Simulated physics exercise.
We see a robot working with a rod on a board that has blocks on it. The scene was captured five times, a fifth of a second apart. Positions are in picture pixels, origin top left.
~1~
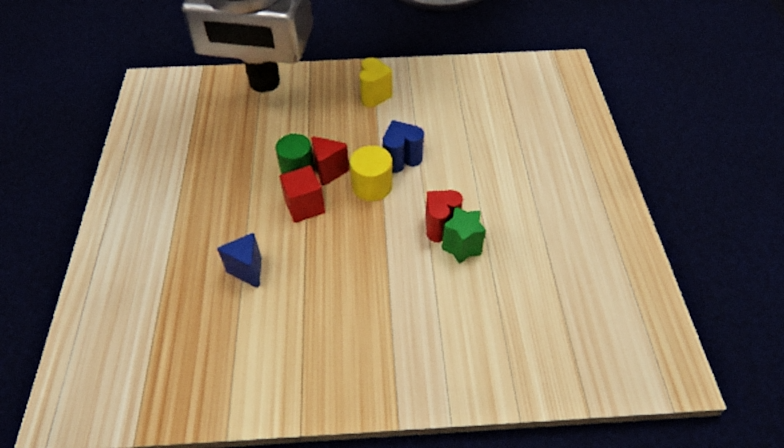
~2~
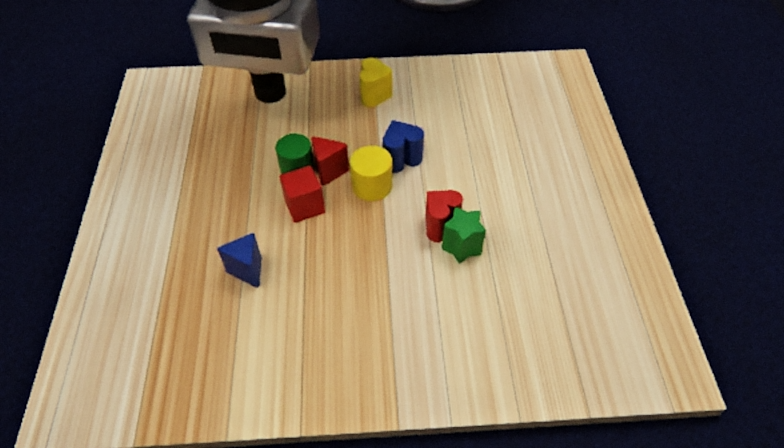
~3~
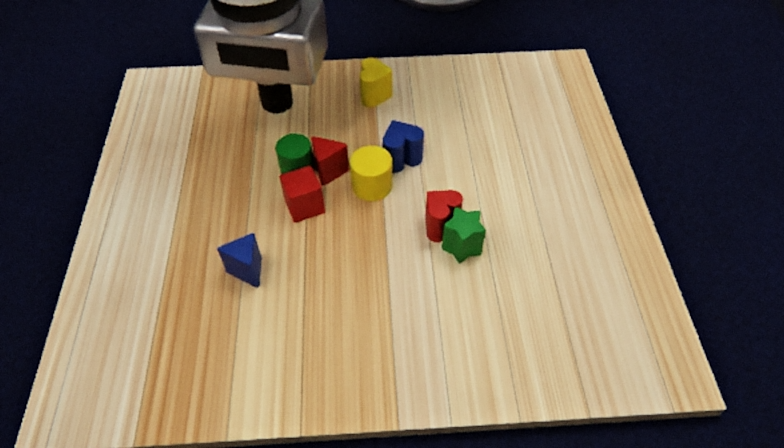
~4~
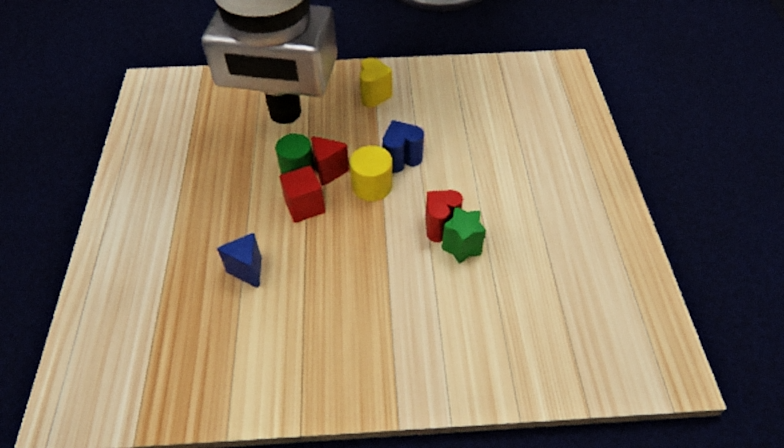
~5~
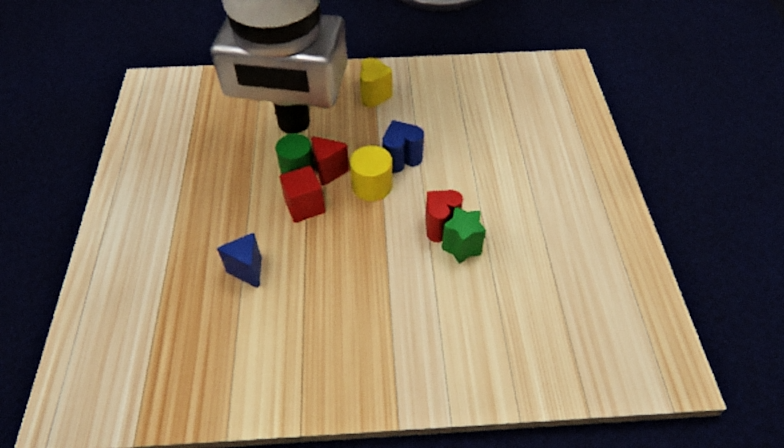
Robot arm with a dark rod moving down and slightly right toward a green cylinder among colored blocks on a wooden board.
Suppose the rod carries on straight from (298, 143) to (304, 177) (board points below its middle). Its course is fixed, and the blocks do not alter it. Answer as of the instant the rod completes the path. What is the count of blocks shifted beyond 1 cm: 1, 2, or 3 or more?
It will shift two blocks.
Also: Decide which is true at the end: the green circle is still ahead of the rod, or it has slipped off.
Still in front.
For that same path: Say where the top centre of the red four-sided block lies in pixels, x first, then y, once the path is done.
The answer is (302, 206).
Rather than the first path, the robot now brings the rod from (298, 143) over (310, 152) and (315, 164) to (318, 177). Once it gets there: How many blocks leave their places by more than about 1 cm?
Total: Three-plus.
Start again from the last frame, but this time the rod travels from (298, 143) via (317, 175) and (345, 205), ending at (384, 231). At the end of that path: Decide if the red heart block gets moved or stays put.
The red heart block will stay where it is.
The first path, step by step. Halfway along, rod (297, 141); green circle (294, 160); red four-sided block (301, 185).
At the end, rod (301, 158); green circle (296, 179); red four-sided block (302, 206); red triangle in place.
